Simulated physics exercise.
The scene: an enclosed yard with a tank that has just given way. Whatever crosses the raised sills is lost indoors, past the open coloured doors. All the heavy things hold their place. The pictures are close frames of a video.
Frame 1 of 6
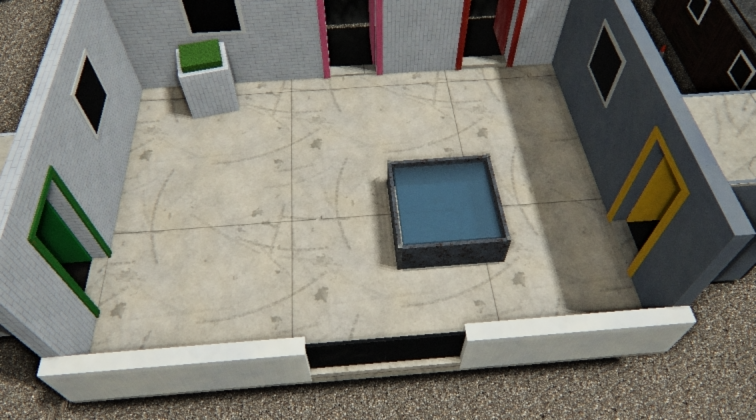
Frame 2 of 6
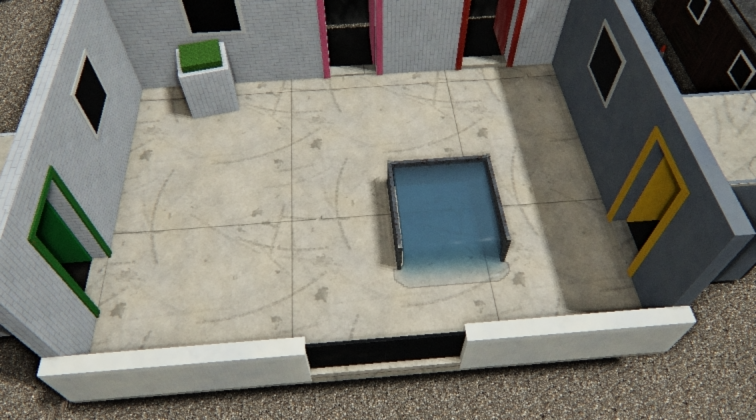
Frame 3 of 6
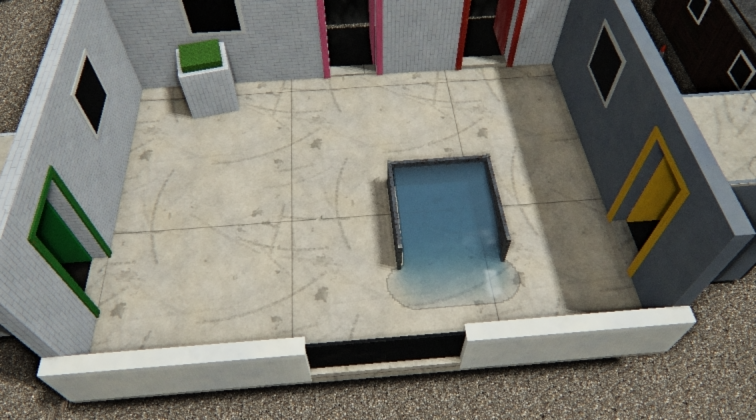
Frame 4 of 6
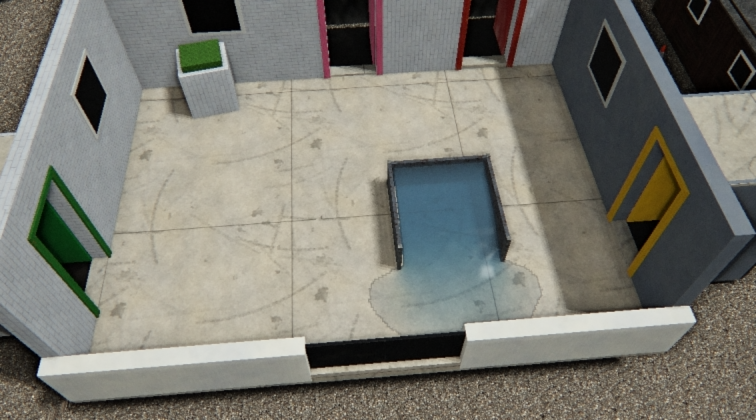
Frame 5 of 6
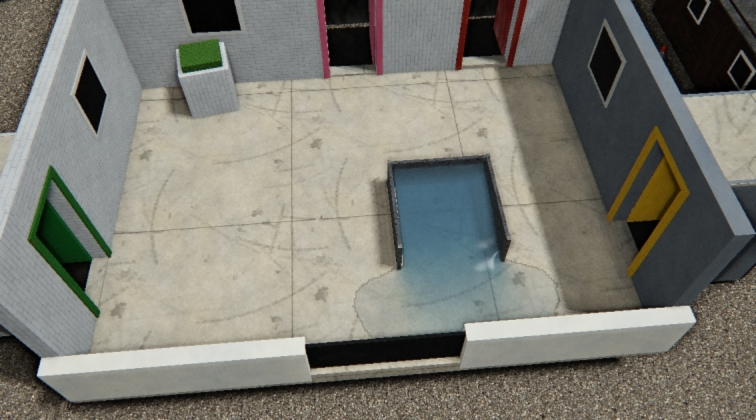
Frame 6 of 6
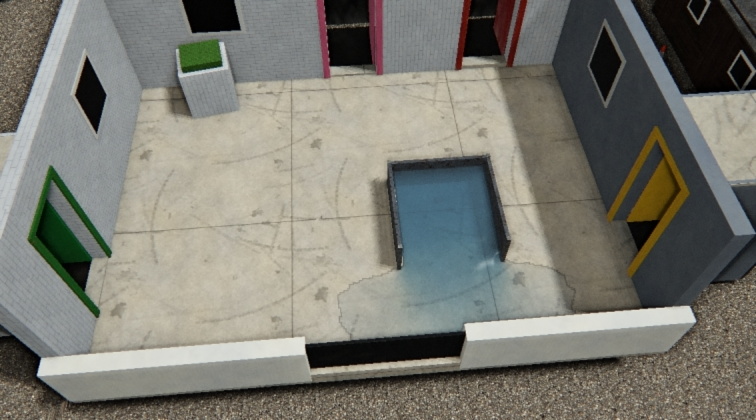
We see a walled yard with coloured doorways and a dark-sided water tank; the tank's near side disappears and water pours out across the pale floor, spreading left and right toward the low white front wall.
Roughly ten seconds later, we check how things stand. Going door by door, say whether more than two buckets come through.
My prediction: The pink door will be at or under the cap; the green door will be over the cap; the red door will be at or under the cap; the yellow door will be over the cap.
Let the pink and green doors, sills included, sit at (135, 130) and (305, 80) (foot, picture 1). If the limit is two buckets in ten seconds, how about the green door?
Checking it, I find the green door escapes flooding.
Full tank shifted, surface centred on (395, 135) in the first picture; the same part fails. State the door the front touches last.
The pink-painted one.
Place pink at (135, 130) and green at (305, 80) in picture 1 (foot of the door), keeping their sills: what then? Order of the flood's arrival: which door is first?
It would be the door marked yellow, I think.
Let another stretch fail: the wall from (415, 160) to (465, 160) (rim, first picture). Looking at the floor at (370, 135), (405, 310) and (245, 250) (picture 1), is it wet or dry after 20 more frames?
The first spot is soaked, the second spared and the third spared.
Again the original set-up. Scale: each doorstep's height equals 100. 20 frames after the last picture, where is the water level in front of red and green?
I reckon it's around 0 and then 250 per cent.
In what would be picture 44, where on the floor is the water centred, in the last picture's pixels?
The water's middle lies around (388, 234).
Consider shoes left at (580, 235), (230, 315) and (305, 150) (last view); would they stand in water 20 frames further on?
Result, in that order: Wetted / wetted / not wetted.
A moment on, water covers 10 % of the floor; the pink door not reached, the green door not reached, the red door not reached, the yellow door not reached.
Next, water covers 20 % of the floor; the pink door not reached, the green door not reached, the red door not reached, the yellow door wet at the sill, nothing in.
Then, water covers 45 % of the floor; the pink door not reached, the green door under two buckets in, the red door not reached, the yellow door under two buckets in.
Later, water covers 60 % of the floor; the pink door not reached, the green door over two buckets in, the red door wet at the sill, nothing in, the yellow door over two buckets in.
In the end, water covers 85 % of the floor; the pink door wet at the sill, nothing in, the green door over two buckets in, the red door wet at the sill, nothing in, the yellow door over two buckets in.
